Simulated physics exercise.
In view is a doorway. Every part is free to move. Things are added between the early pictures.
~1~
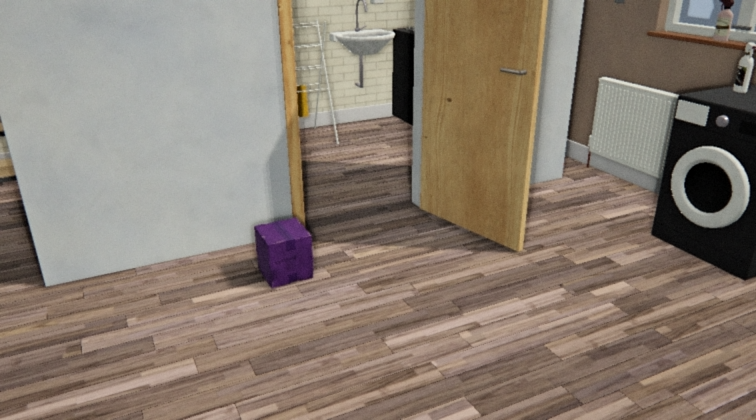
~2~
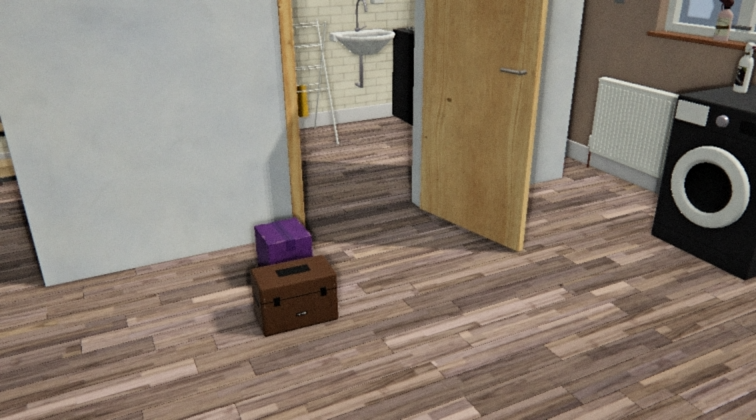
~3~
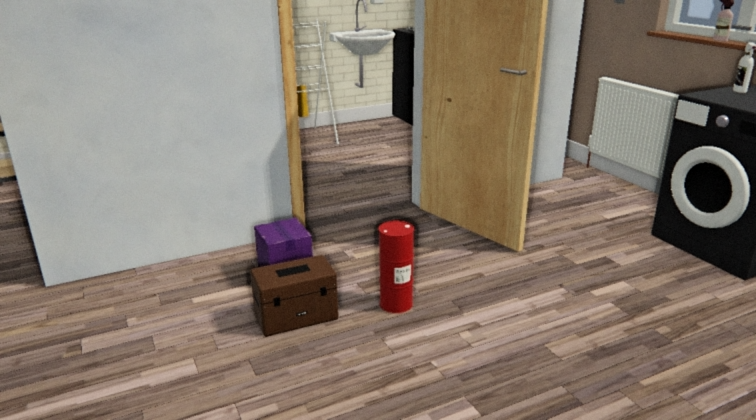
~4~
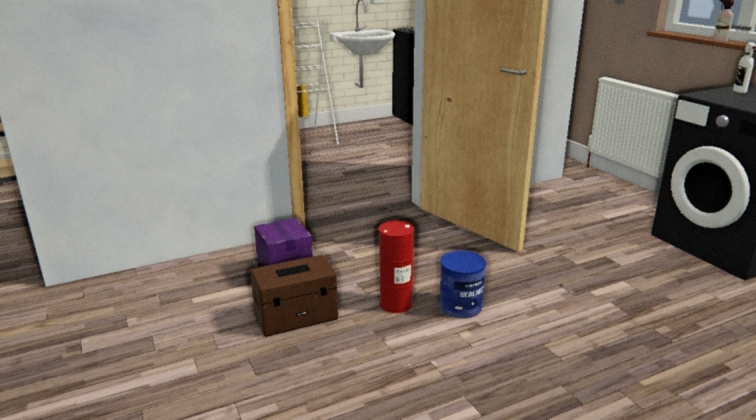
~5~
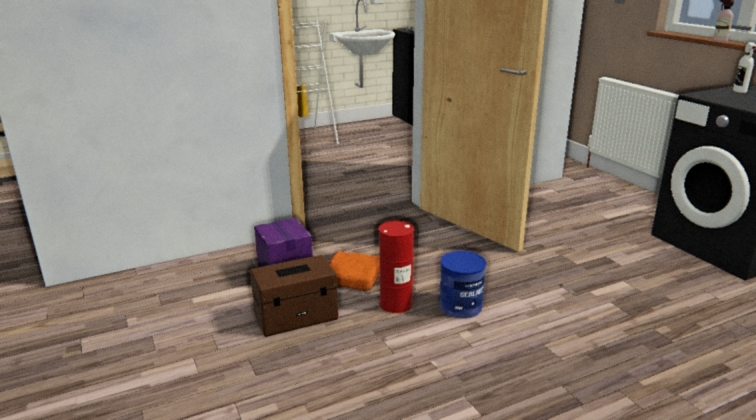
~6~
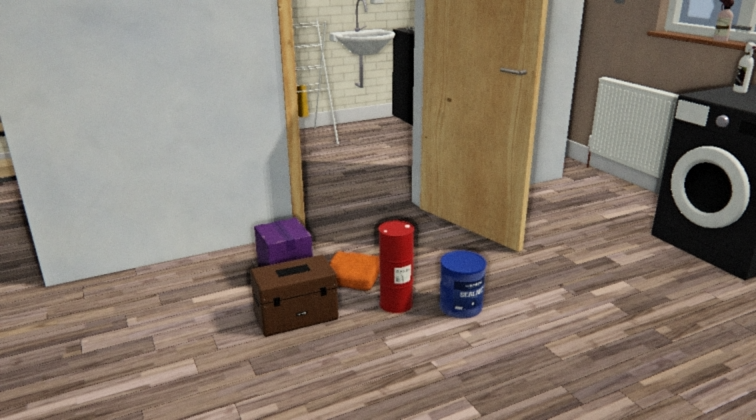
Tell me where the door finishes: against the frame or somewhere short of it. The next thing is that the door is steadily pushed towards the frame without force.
It finishes against the frame.
Then, 0.70 s later than the last frame, open by 88°.
Then, 1.30 s later than the last frame, open by 59°.
Then, 1.70 s later than the last frame, open by 37°.
Then, 2.10 s later than the last frame, open by 13°.
When it is over, open by 0°; all 5 as before. End places, in pixels of the last picture, orange cushion near (353, 270).
